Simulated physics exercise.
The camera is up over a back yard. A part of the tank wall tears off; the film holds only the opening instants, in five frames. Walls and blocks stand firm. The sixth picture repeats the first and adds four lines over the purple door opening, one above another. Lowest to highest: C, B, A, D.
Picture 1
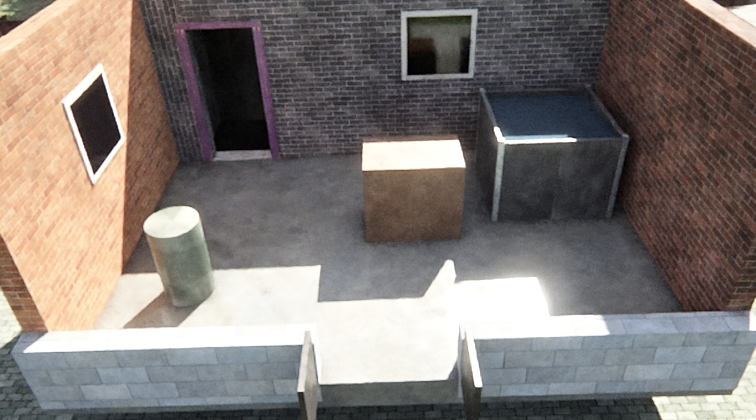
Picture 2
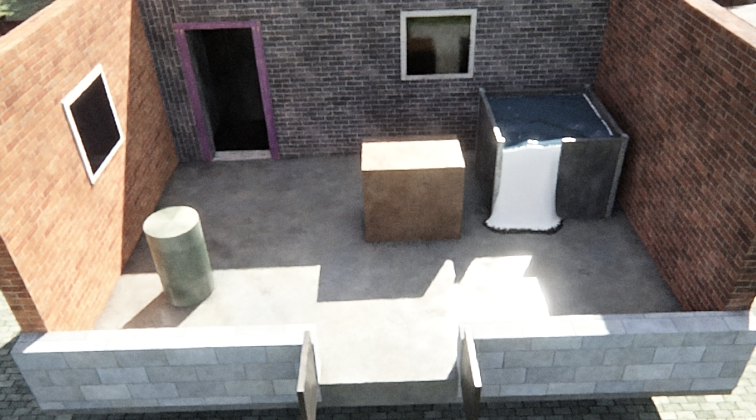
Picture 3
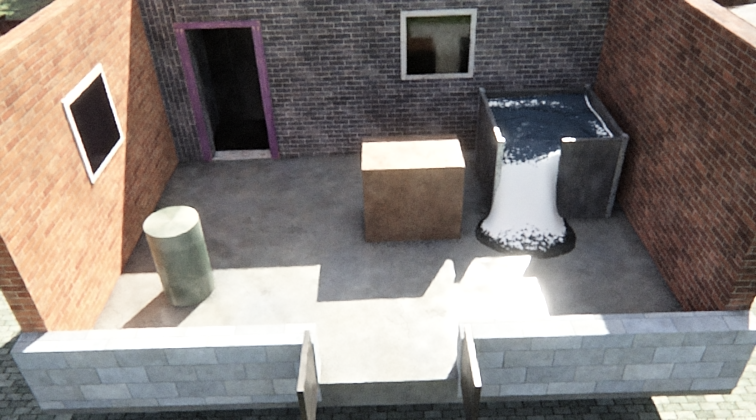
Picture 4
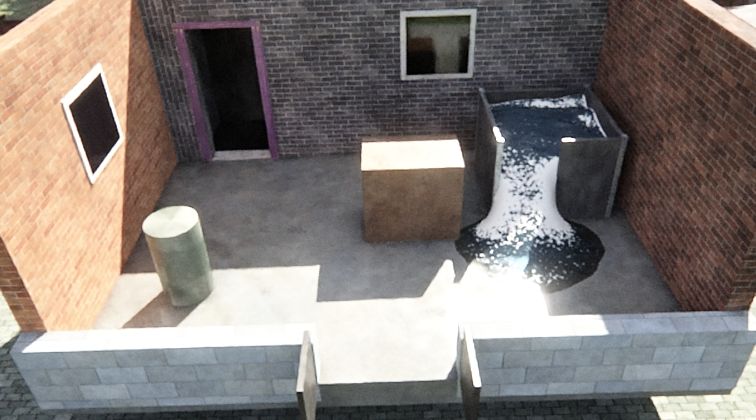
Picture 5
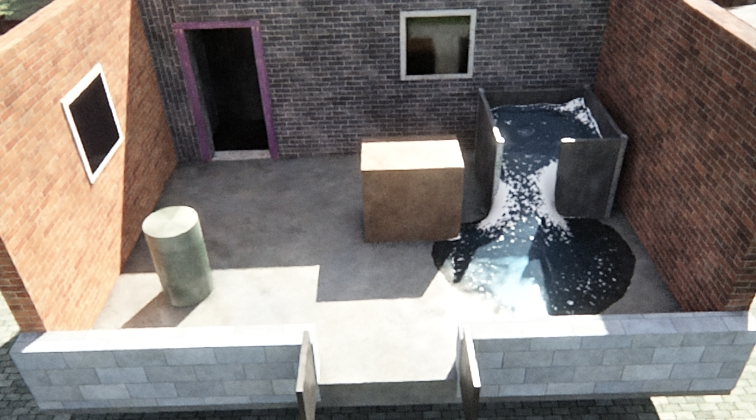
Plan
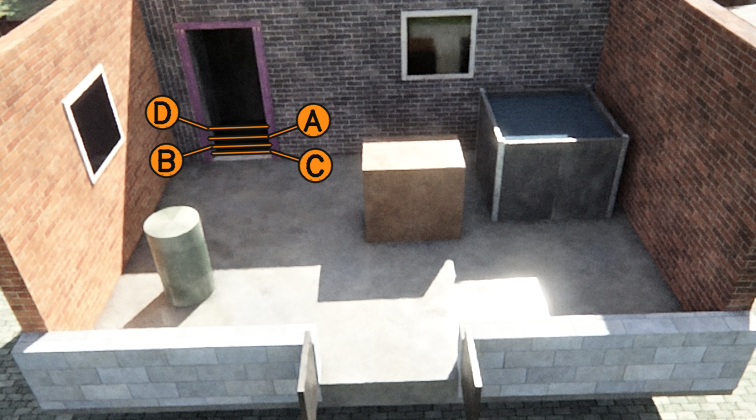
Water poured out through the front of a square tank in the back corner of a walled brick yard, then spread in a widening dark puddle across the ground toward the front wall.
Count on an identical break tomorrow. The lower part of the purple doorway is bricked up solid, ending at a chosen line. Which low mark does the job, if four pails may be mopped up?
The limit is C.
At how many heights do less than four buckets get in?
All of the four.
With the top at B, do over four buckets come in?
No, not at all.
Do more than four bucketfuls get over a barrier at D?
No, not at all.
On the marked copy, A at (239, 137); B at (240, 145); C at (242, 152); D at (237, 127); from the bottom up C, B, A, D.
For mark A, nothing gets over.
For mark B, nothing gets over.
For mark C, a splash gets over, under a bucket.
For mark D, nothing gets over.
